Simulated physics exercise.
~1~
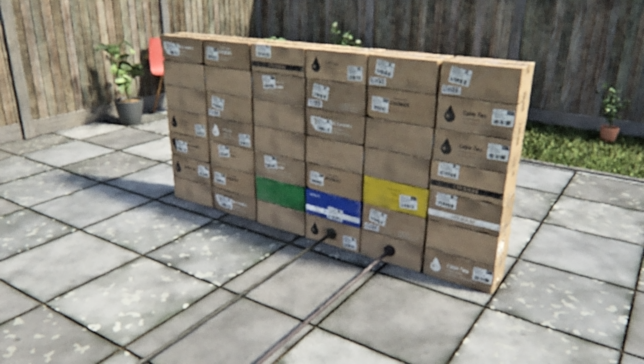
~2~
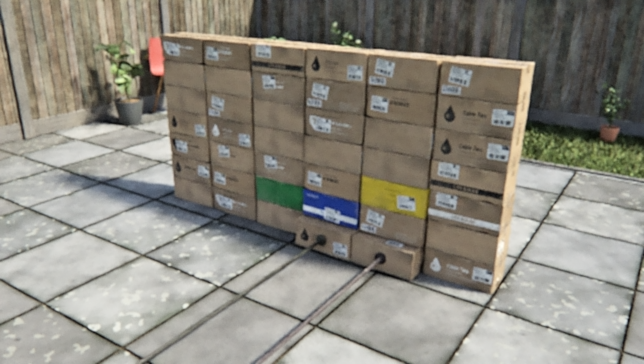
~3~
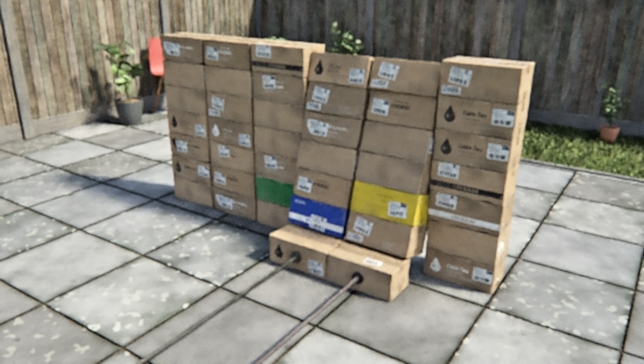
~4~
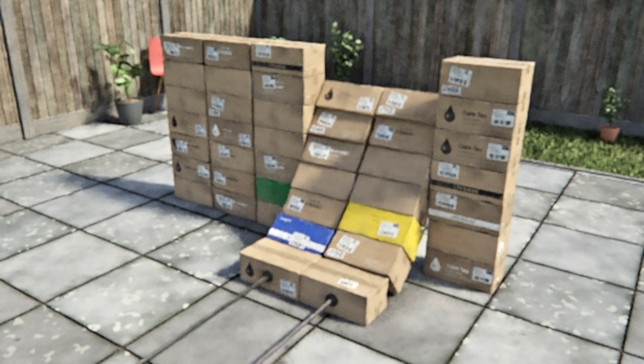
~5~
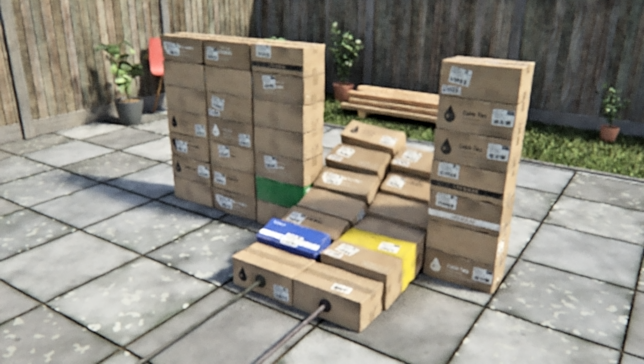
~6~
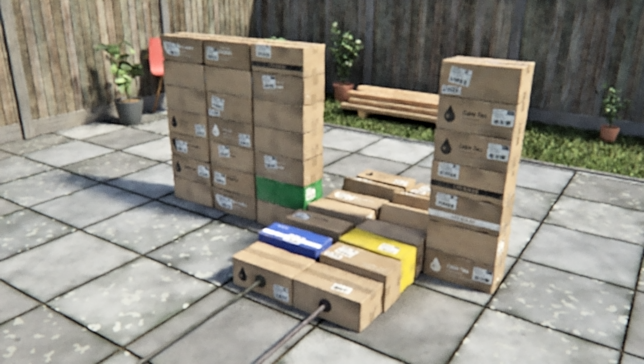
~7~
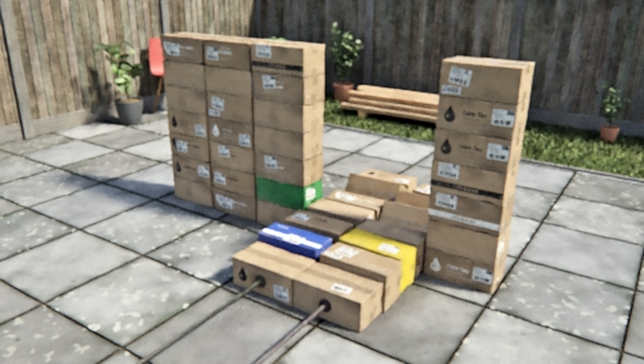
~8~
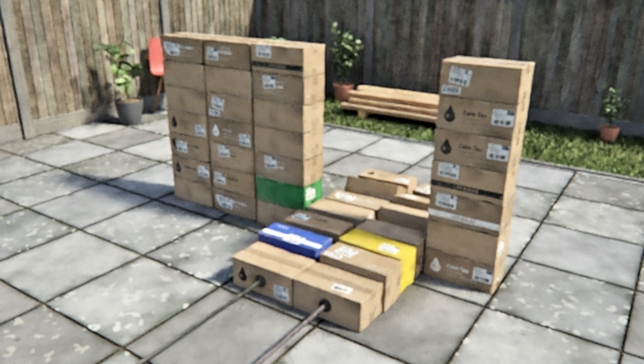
On a paved patio beside a wooden fence, two rods draw a neighbouring pair of cardboard boxes from the bottom of a stacked wall, and the columns above tilt and topple, leaving the blue and yellow boxes on their sides between standing stacks, the green one still in place.
